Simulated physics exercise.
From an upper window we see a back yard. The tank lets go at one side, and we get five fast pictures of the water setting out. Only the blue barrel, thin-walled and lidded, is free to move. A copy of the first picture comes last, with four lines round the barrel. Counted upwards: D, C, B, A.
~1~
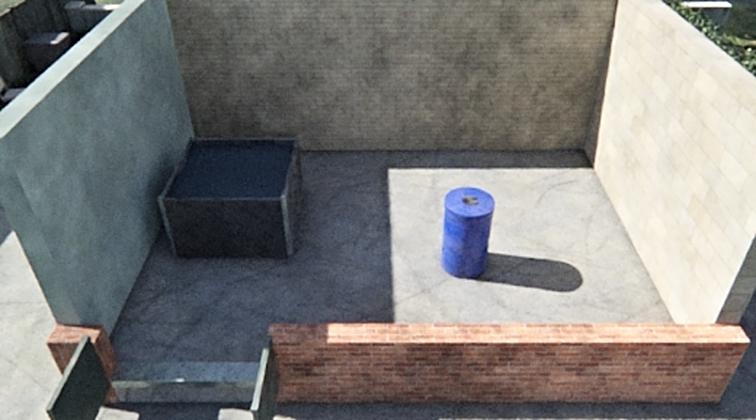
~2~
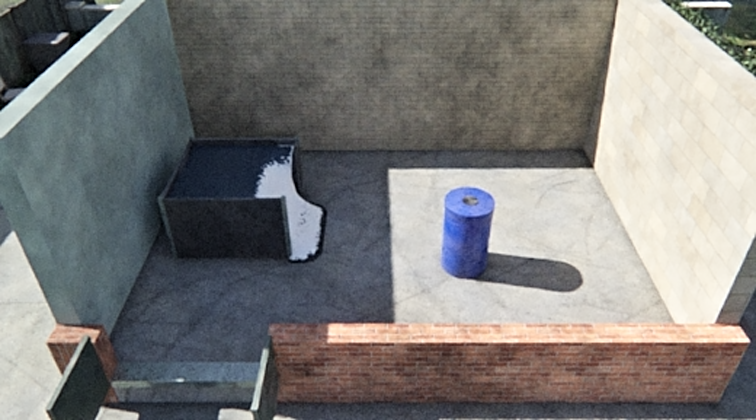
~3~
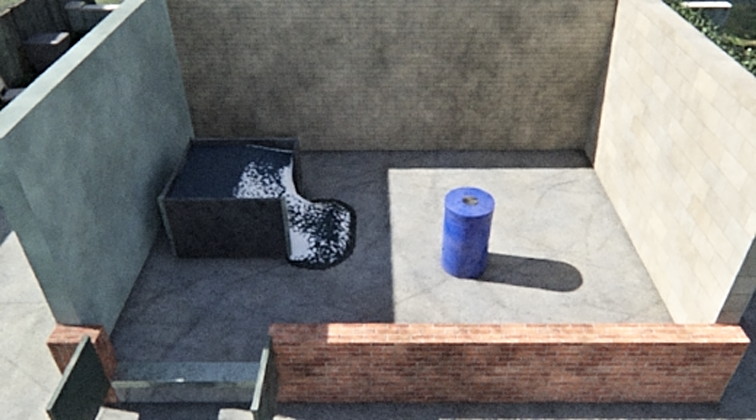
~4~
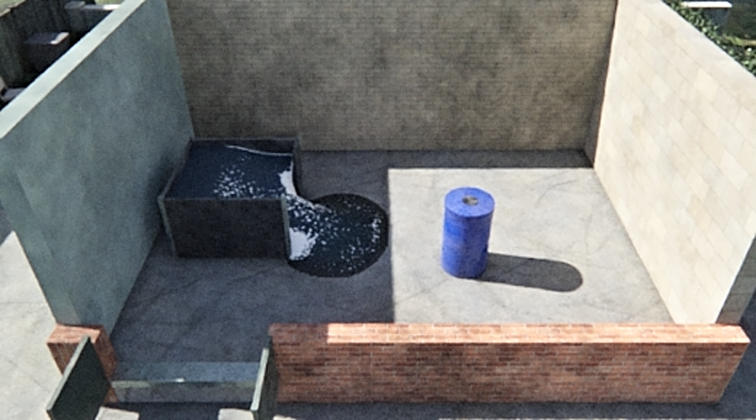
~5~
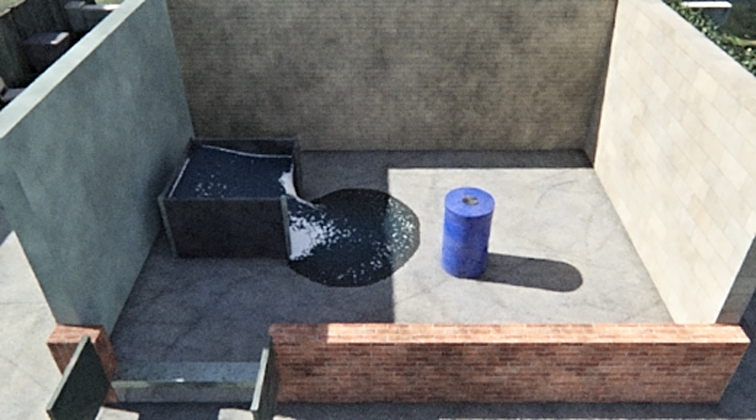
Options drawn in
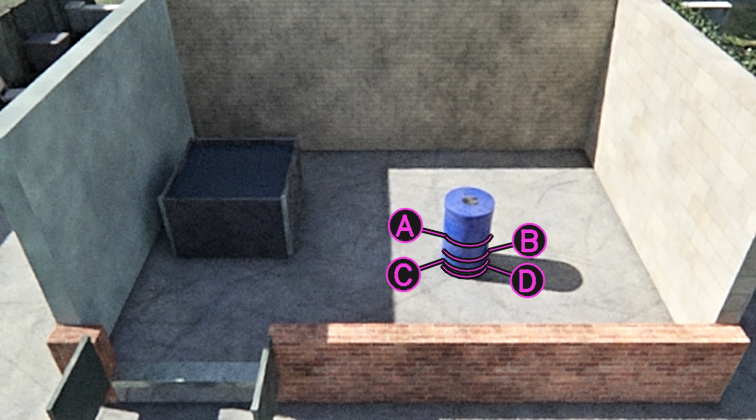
At the start, a dark, full tank stands at the left of a walled yard, with a blue barrel to its right. Water then pours from the tank's right side, foaming white, and spreads over the ground as a widening dark pool towards the barrel, which stays still.
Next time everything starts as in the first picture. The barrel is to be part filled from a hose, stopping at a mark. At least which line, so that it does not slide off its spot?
The answer is line A.
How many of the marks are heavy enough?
One of the four.
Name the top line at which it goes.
The answer is B.
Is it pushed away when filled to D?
Yes, it does.
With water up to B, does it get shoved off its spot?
Yes.
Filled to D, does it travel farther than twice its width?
Yes, clearly.
In magenta, A at (470, 245); B at (468, 261); C at (467, 270); D at (466, 276); from the bottom up D, C, B, A.
For line A, it does not move.
For line B, it is pushed about half its own width away.
For line C, it is pushed about 3 times its own width away.
For line D, it is pushed about 4 times its own width away.
